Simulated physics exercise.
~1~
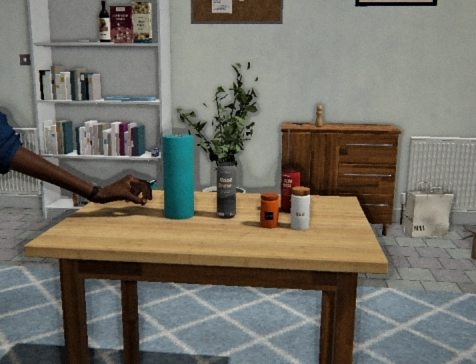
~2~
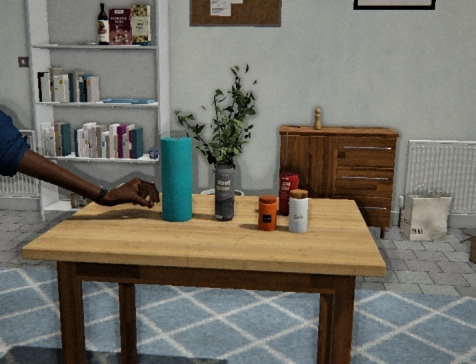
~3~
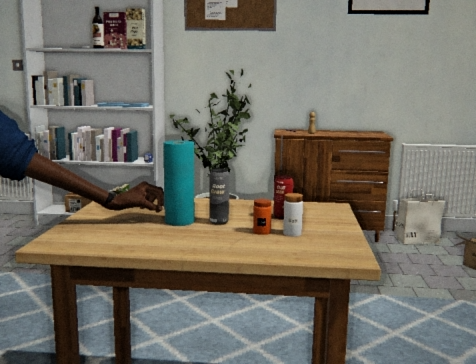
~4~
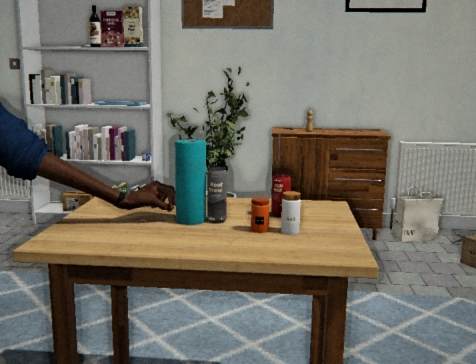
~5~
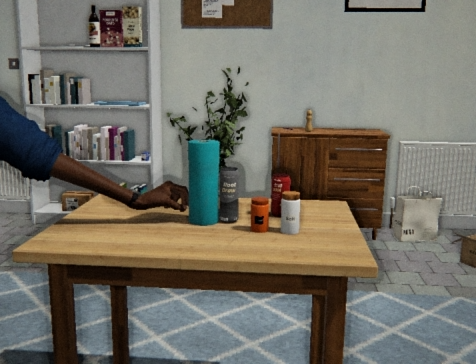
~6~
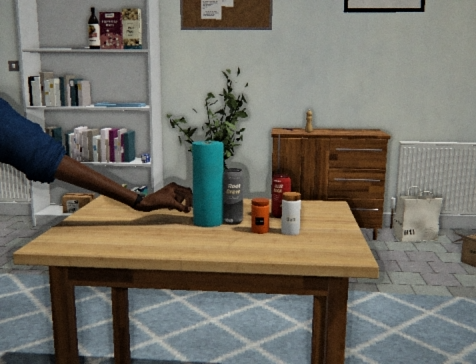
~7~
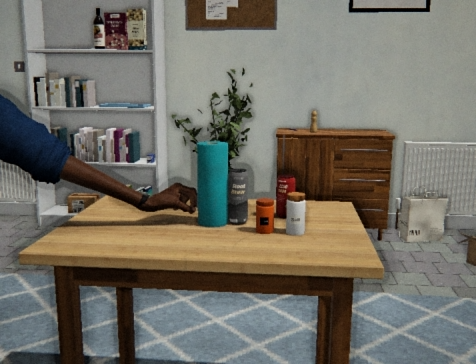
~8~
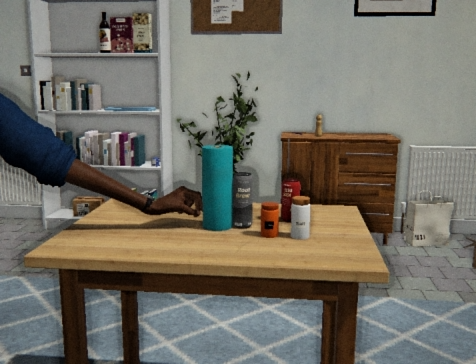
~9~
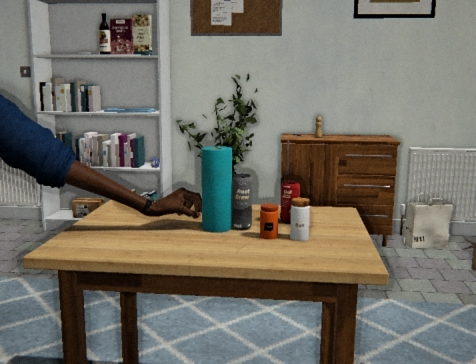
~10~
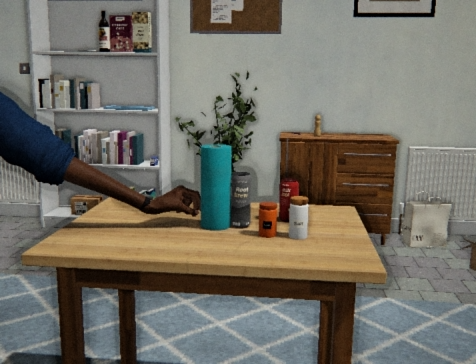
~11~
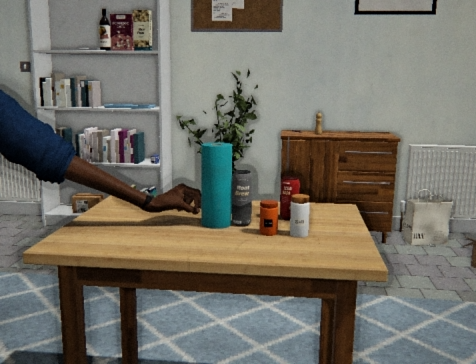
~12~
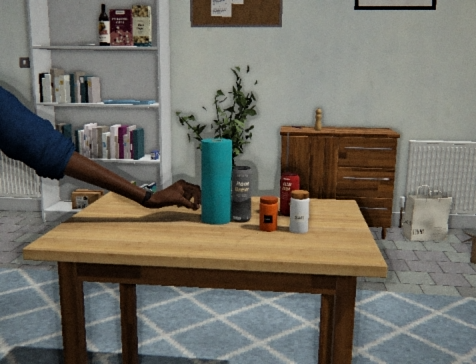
A tall turquoise roll stands upright near the left side of a wooden table, with a grey can, a red can, an orange shaker and a white shaker to its right. A hand reaches in from the left, its fingers close to the roll's lower part, and begins to push it slowly to the right. The roll slides level across the tabletop, and the grey can beside it shifts slightly right too. The movement then stops, the hand staying beside the roll. At the end the roll still stands upright, and the red can and both shakers remain in place.
